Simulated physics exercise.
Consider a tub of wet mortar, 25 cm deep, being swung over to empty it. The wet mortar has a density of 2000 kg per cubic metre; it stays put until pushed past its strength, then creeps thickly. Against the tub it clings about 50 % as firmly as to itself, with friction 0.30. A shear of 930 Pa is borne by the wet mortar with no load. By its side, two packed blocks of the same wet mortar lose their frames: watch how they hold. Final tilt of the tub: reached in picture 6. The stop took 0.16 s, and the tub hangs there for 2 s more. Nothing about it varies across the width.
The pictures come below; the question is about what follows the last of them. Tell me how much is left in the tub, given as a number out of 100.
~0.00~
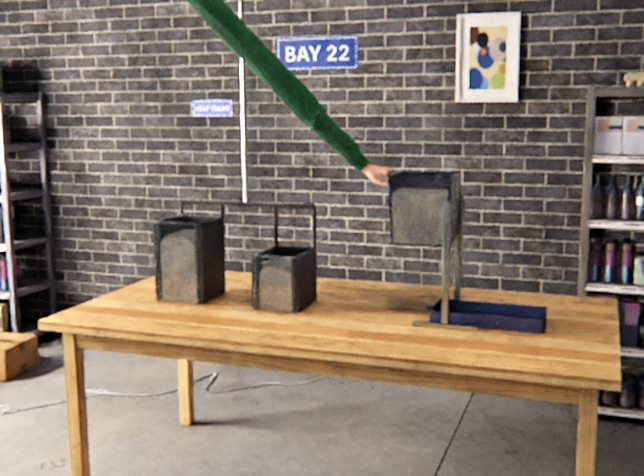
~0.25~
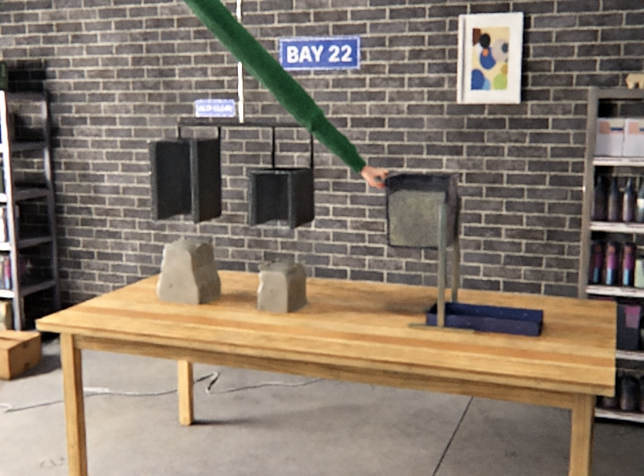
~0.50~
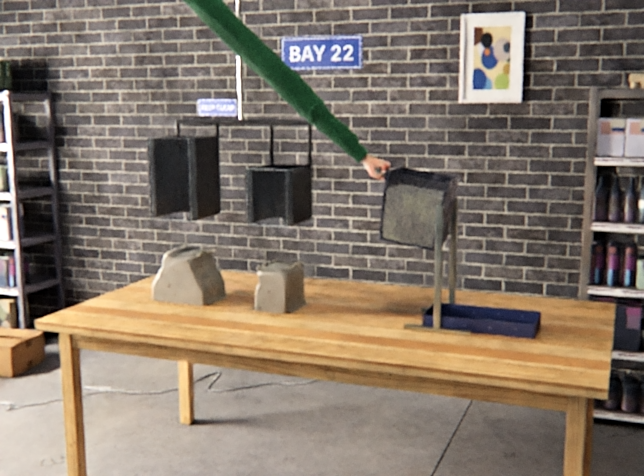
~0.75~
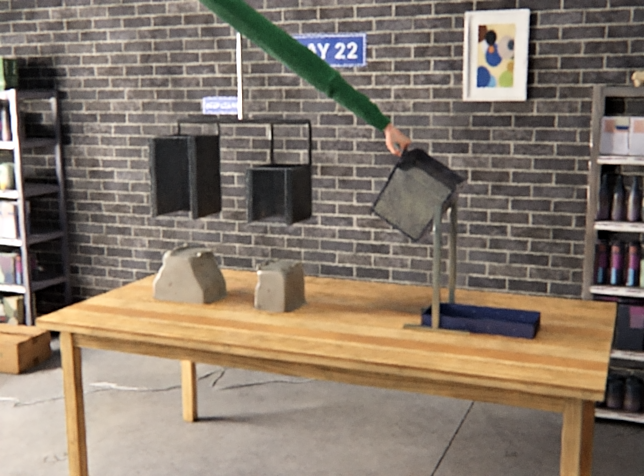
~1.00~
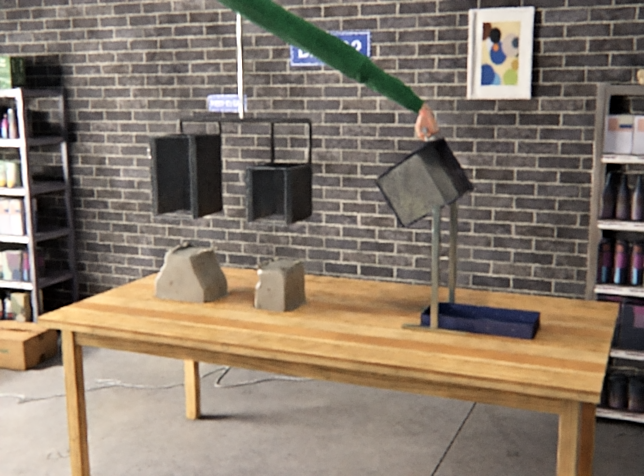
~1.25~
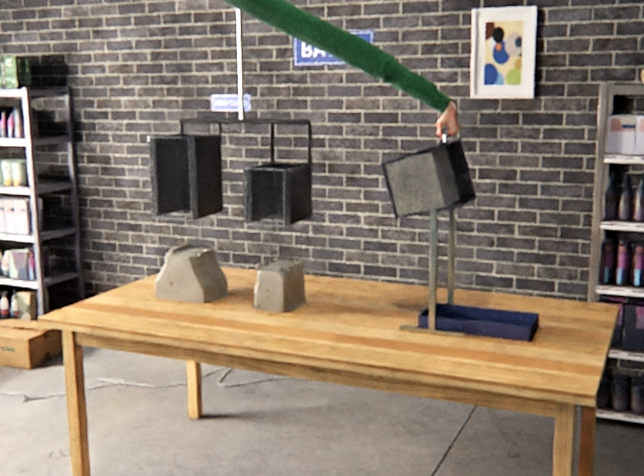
It should be close to 100 out of 100.
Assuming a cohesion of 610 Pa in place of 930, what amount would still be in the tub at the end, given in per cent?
Then roughly 100 %.
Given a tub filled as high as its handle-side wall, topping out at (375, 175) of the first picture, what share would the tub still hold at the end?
Roughly 100 %.
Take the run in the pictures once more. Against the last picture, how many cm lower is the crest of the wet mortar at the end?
Roughly 0 cm.
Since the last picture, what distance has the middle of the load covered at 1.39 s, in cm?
It has moved around 0 centimetres.
After 1.39 s, the tub is at 74 degrees and holds 100 %.
After 1.56 s, the tub is at 74 degrees and holds 100 %.
After 1.73 s, the tub is at 74 degrees and holds 100 %.
After 1.90 s, the tub is at 74 degrees and holds 100 %.
After 3.25 s, the tub is at 74 degrees and holds 100 %.
